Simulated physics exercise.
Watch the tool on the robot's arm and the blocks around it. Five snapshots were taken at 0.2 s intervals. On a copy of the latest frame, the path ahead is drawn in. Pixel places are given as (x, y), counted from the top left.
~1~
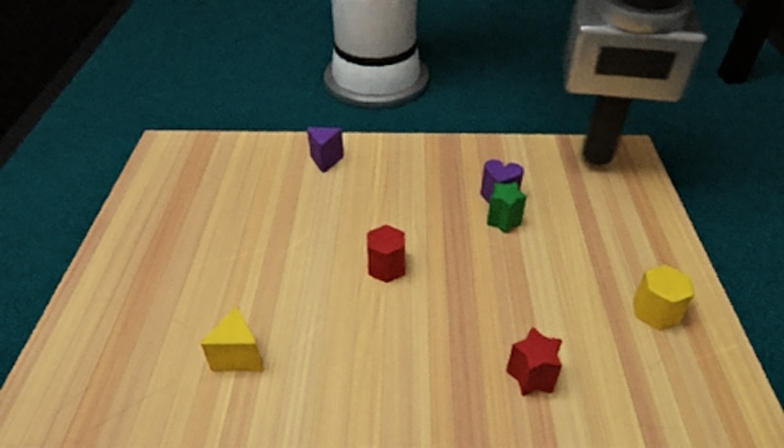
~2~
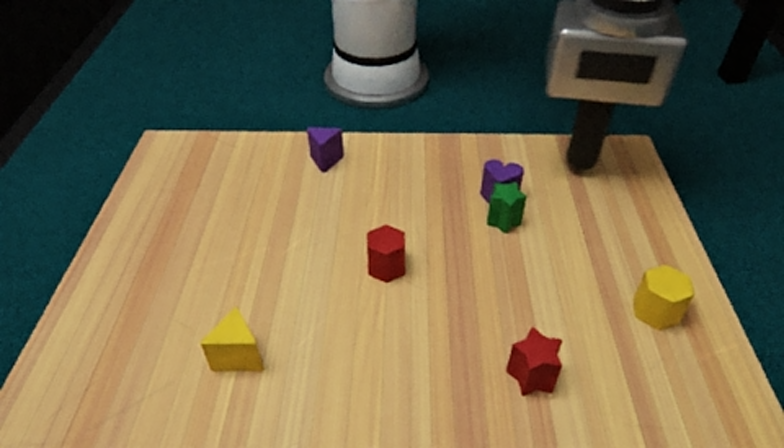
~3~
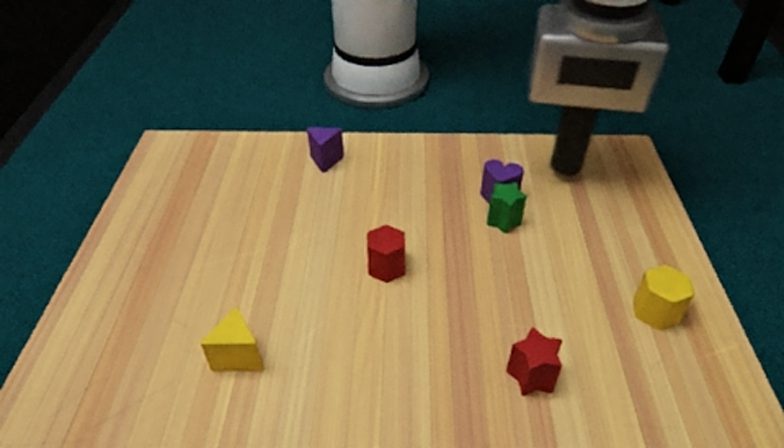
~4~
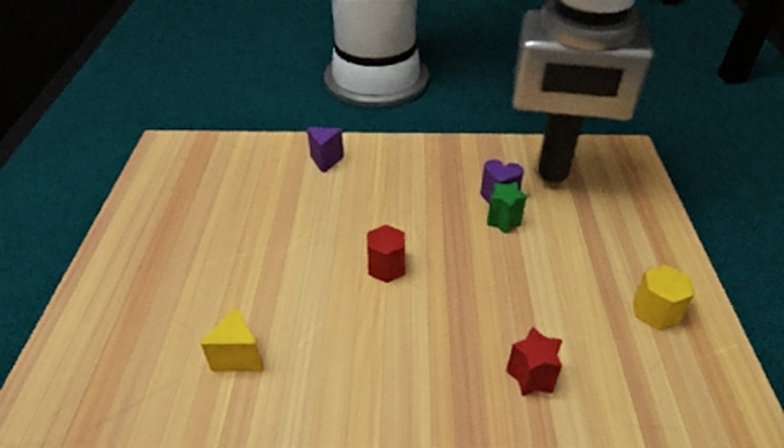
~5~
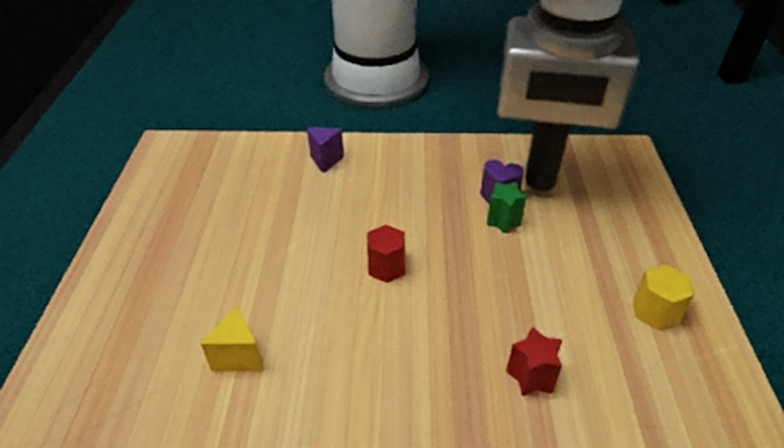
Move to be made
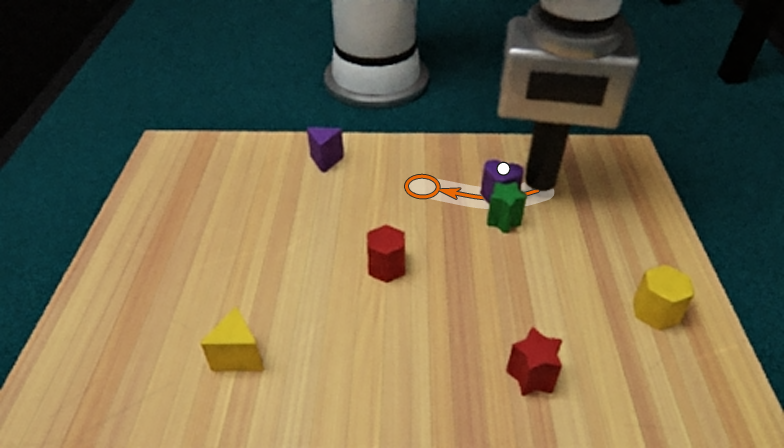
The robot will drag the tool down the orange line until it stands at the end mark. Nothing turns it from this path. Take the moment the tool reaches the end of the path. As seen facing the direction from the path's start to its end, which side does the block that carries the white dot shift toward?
Gets pushed left.
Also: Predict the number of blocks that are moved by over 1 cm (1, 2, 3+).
Count: 1.
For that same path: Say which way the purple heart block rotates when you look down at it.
My prediction: CCW.
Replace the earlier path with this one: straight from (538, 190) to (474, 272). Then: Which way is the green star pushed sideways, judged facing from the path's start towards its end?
Shifted right.
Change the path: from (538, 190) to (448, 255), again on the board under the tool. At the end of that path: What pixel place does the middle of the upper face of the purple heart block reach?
The spot you're after is about (472, 176) in the image.
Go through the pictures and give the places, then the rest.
The first picture shows lower end of the tool at (597, 156), tops of blocks, purple heart block at (503, 169), green star at (508, 192).
The second picture shows tool at (581, 160), blocks as before.
The third picture shows tool at (566, 166), blocks as before.
The fourth picture shows tool at (553, 173), blocks as before.
The fifth picture shows tool at (540, 181), purple heart block at (503, 169), green star at (508, 192).
The drawn path runs from (538, 190) via (501, 198) and (461, 194), ending at (422, 186); the dot is on the purple heart block.
The first path, step by step. One third of the way, tool at (503, 188); purple heart block at (469, 172), turned 15° clockwise.
Two thirds of the way, tool at (461, 184); purple heart block at (428, 171).
At the end, tool at (423, 177); purple heart block at (398, 174), turned 55° anticlockwise; green star not moved.
